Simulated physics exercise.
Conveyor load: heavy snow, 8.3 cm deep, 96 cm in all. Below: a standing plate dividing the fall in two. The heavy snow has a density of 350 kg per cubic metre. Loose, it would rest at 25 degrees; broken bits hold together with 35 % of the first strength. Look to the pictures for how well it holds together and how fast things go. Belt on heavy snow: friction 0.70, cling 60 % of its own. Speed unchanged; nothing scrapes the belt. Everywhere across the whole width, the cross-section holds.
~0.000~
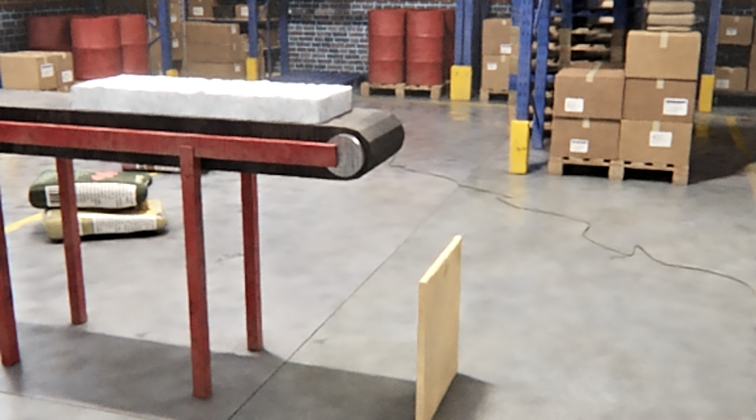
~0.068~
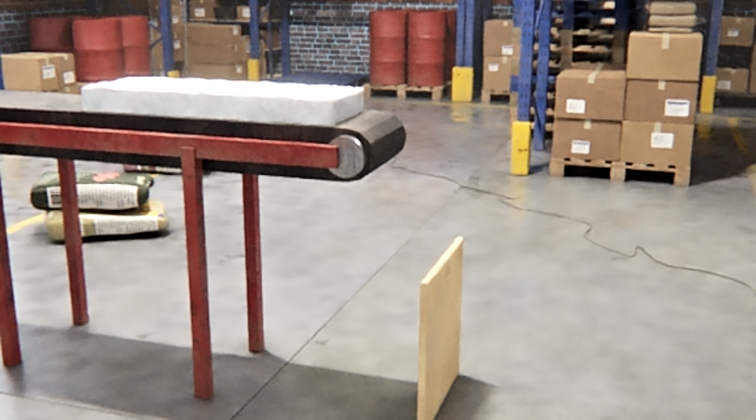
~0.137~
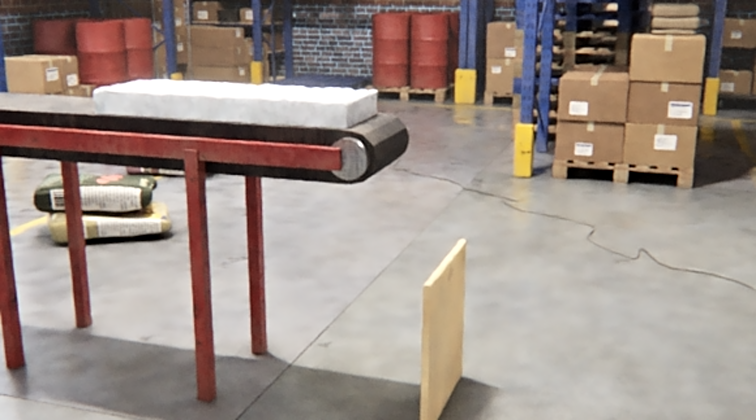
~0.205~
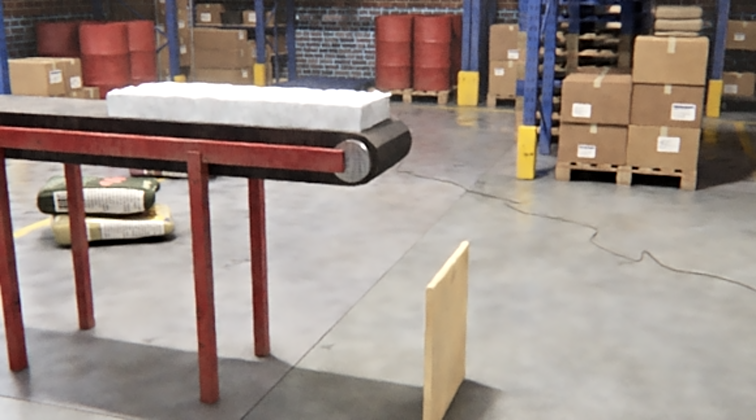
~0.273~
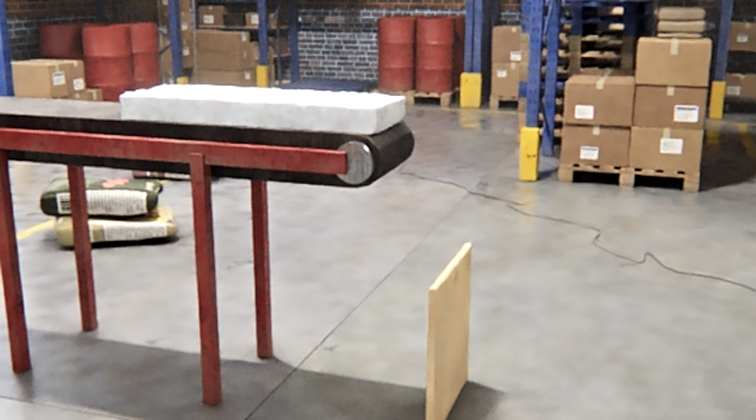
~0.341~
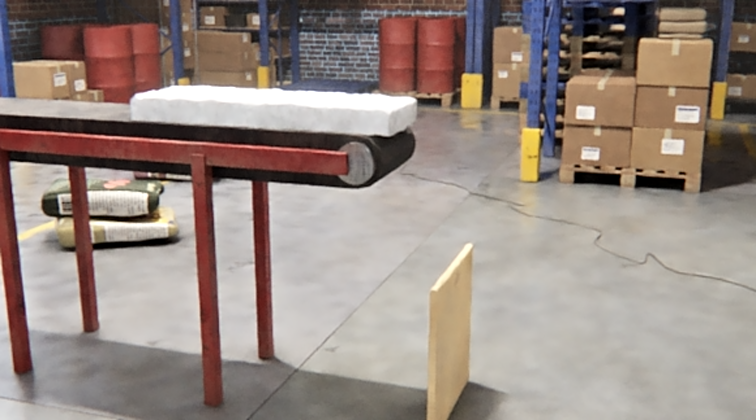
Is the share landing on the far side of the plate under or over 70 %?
My guess is it lands lower than the 70 % mark.
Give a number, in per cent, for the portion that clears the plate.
35 per cent.
By 0.78 s, 4 % is beyond the plate's line.
By 1.30 s, 17 % is beyond the plate's line.
By 1.82 s, 27 % is beyond the plate's line.
By 2.34 s, 35 % is beyond the plate's line.
By 3.68 s, at the end, 35 % is beyond the plate's line.
